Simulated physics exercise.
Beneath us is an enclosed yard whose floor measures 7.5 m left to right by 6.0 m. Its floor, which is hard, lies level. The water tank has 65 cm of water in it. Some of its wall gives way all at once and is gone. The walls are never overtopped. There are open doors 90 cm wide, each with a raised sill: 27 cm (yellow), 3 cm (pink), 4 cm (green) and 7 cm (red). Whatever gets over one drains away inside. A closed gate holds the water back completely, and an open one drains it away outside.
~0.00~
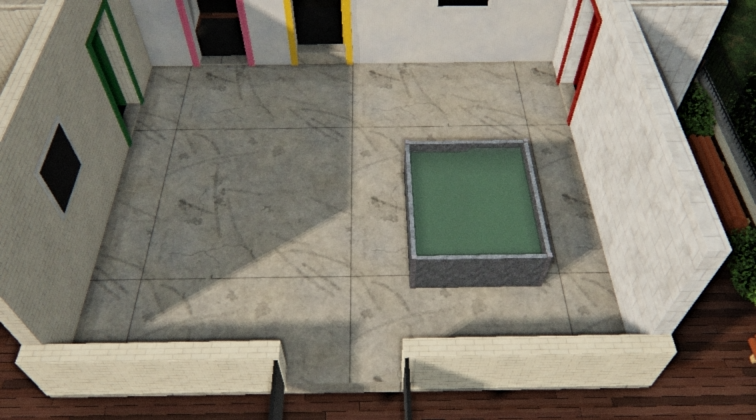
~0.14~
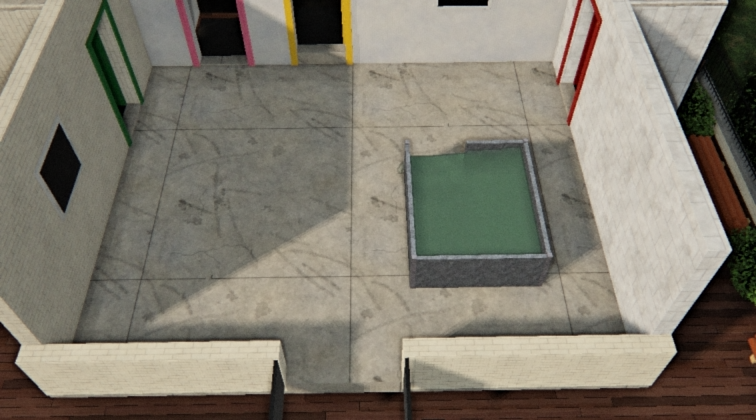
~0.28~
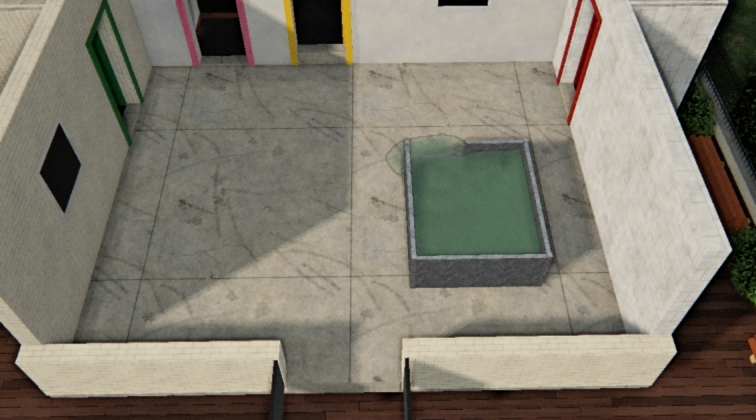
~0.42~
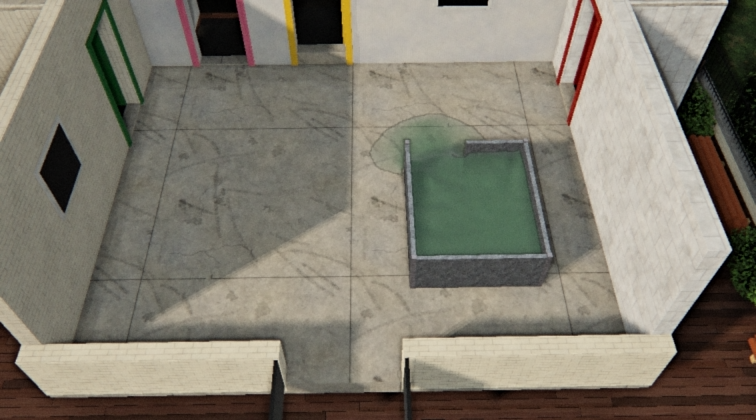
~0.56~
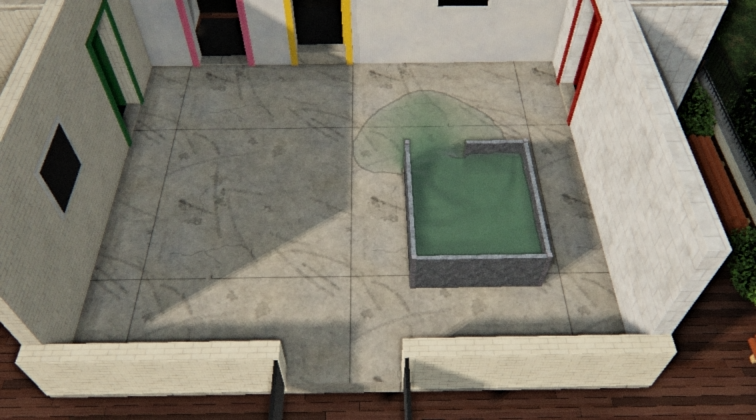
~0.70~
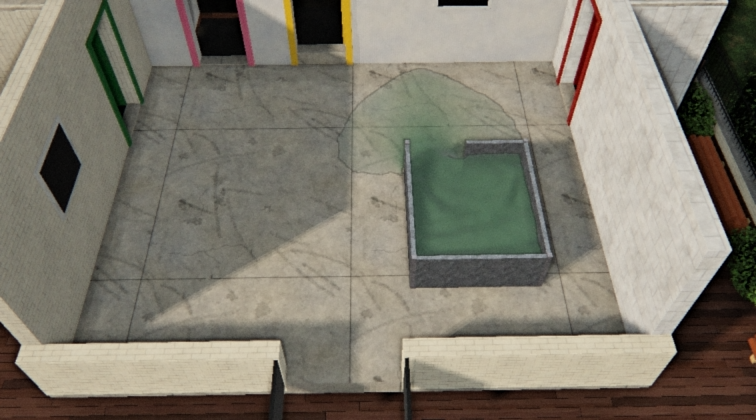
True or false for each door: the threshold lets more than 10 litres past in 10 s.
Yellow door false, pink door true, green door true, red door true.
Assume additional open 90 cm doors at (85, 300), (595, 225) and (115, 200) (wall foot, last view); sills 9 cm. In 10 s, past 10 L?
Note, doorways in listed order: Stays short, stays short, stays short.
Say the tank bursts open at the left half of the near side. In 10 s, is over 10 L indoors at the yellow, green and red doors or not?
Note: Yellow short of the mark, green short of the mark, red short of the mark.
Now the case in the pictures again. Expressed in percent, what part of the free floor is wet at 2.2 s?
Covered: Roughly 25 %.
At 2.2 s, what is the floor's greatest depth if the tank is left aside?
Peak depth: Approx. 29 cm.
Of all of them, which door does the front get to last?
Answer: The green door.
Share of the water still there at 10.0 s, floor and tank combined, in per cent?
Remaining: Roughly 90 %.
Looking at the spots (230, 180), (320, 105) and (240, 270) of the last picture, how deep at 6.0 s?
Depth readings in turn - 1, 5, 0 cm.
After 1.4 s water covers 20 % of the floor and is deepest (35 cm) near (423, 168); yellow door 9 cm at the sill, 0 L in, pink door not reached, green door not reached, red door not reached.
After 2.2 s water covers 25 % of the floor and is deepest (29 cm) near (550, 64); yellow door 20 cm at the sill, 0 L in, pink door 5 cm at the sill, 0 L in, green door not reached, red door 5 cm at the sill, 0 L in.
After 3.5 s water covers 40 % of the floor and is deepest (22 cm) near (541, 65); yellow door 13 cm at the sill, 0 L in, pink door 6 cm at the sill, 8 L in, green door 10 cm at the sill, 1 L in, red door 13 cm at the sill, 11 L in.
After 6.0 s water covers 65 % of the floor and is deepest (16 cm) near (629, 360); yellow door 9 cm at the sill, 0 L in, pink door 6 cm at the sill, 19 L in, green door 11 cm at the sill, 67 L in, red door 11 cm at the sill, 47 L in.
After 10.0 s water covers 90 % of the floor and is deepest (8 cm) near (66, 369); yellow door 6 cm at the sill, 0 L in, pink door 5 cm at the sill, 41 L in, green door 7 cm at the sill, 121 L in, red door 7 cm at the sill, 61 L in.
